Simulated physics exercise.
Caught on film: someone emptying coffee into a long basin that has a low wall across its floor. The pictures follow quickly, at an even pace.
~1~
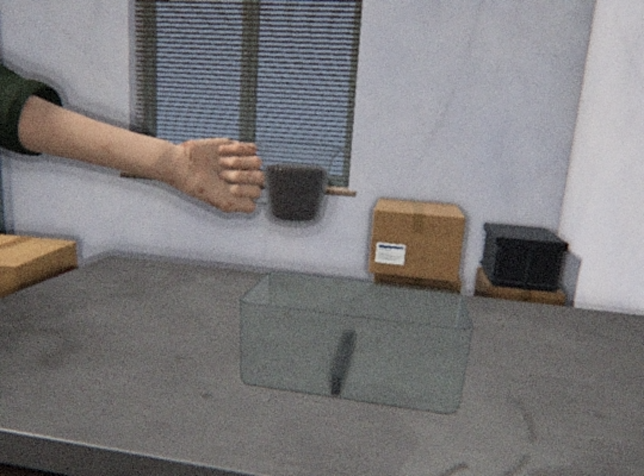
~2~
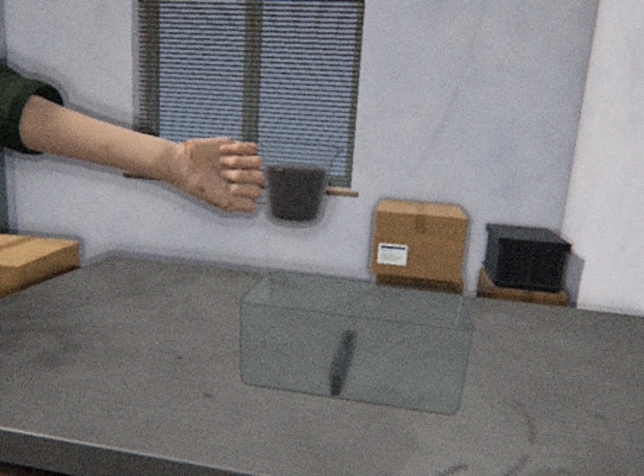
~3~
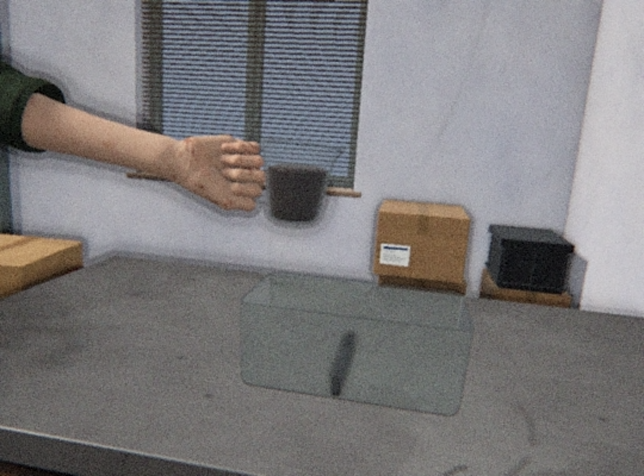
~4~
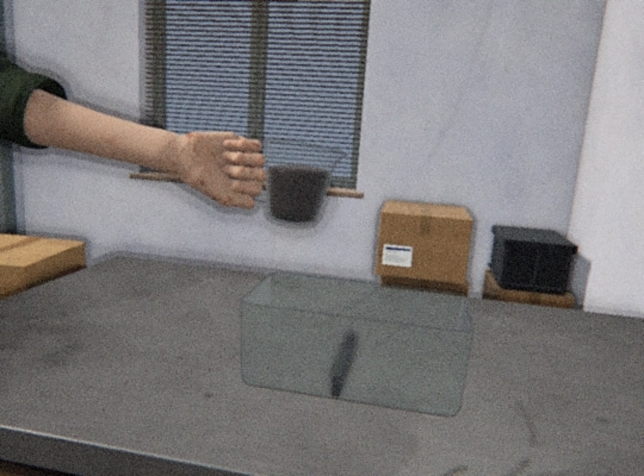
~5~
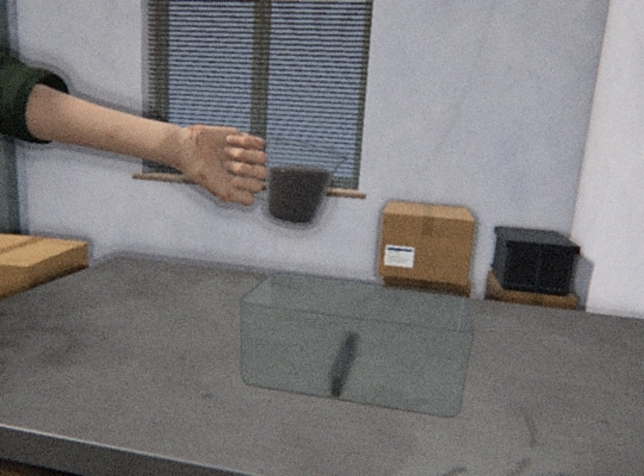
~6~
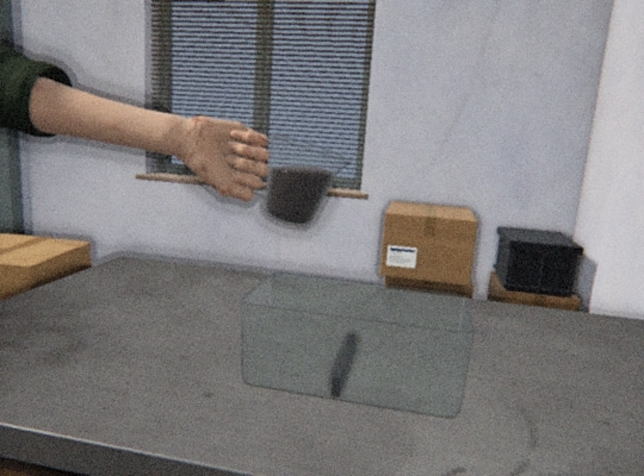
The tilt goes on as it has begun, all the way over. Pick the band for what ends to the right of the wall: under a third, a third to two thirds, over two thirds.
The share right of the wall is over two thirds.
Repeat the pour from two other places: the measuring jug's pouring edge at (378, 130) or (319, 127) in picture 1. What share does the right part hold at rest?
The first gives 85 %, the second 85 %.
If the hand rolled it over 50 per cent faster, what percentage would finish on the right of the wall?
Some 90 per cent.
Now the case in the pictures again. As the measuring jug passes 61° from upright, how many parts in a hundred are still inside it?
Near 90 %.
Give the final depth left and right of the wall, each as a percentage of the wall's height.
The left part 0 per cent, the right part 40.
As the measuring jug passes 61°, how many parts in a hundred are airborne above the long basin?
Some 10 per cent.
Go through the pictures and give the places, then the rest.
It leans 0°; its right rim is at (344, 147); the coffee meets the walls at (268, 165) and (328, 169); the long basin's rim runs from (255, 286) to (467, 310); the wall's top is at (344, 353), in the first picture.
It leans 1°; its right rim is at (345, 148); the coffee meets the walls at (268, 165) and (328, 170), in the second picture.
It leans 2°; its right rim is at (346, 150); the coffee meets the walls at (269, 166) and (330, 171), in the third picture.
It leans 5°; its right rim is at (348, 153); the coffee meets the walls at (271, 166) and (331, 172), in the fourth picture.
It leans 9°; its right rim is at (350, 158); the coffee meets the walls at (272, 167) and (332, 172), in the fifth picture.
It leans 14°; its right rim is at (352, 163); the coffee meets the walls at (273, 167) and (334, 173), in the sixth picture.
A moment on, the measuring jug is tipped part way and 88 per cent is still to pour, 0 is left of the wall and 0 right of it.
Next, the measuring jug is tipped on its side and 31 per cent is still to pour, 1 is left of the wall and 43 right of it.
Then the measuring jug is tipped on its side and 2 per cent is still to pour, 6 is left of the wall and 87 right of it.
Later the measuring jug is tipped on its side and 0 per cent is still to pour, 7 is left of the wall and 92 right of it.
At rest 7 per cent lies left of the wall, 92 right of it and 1 outside.
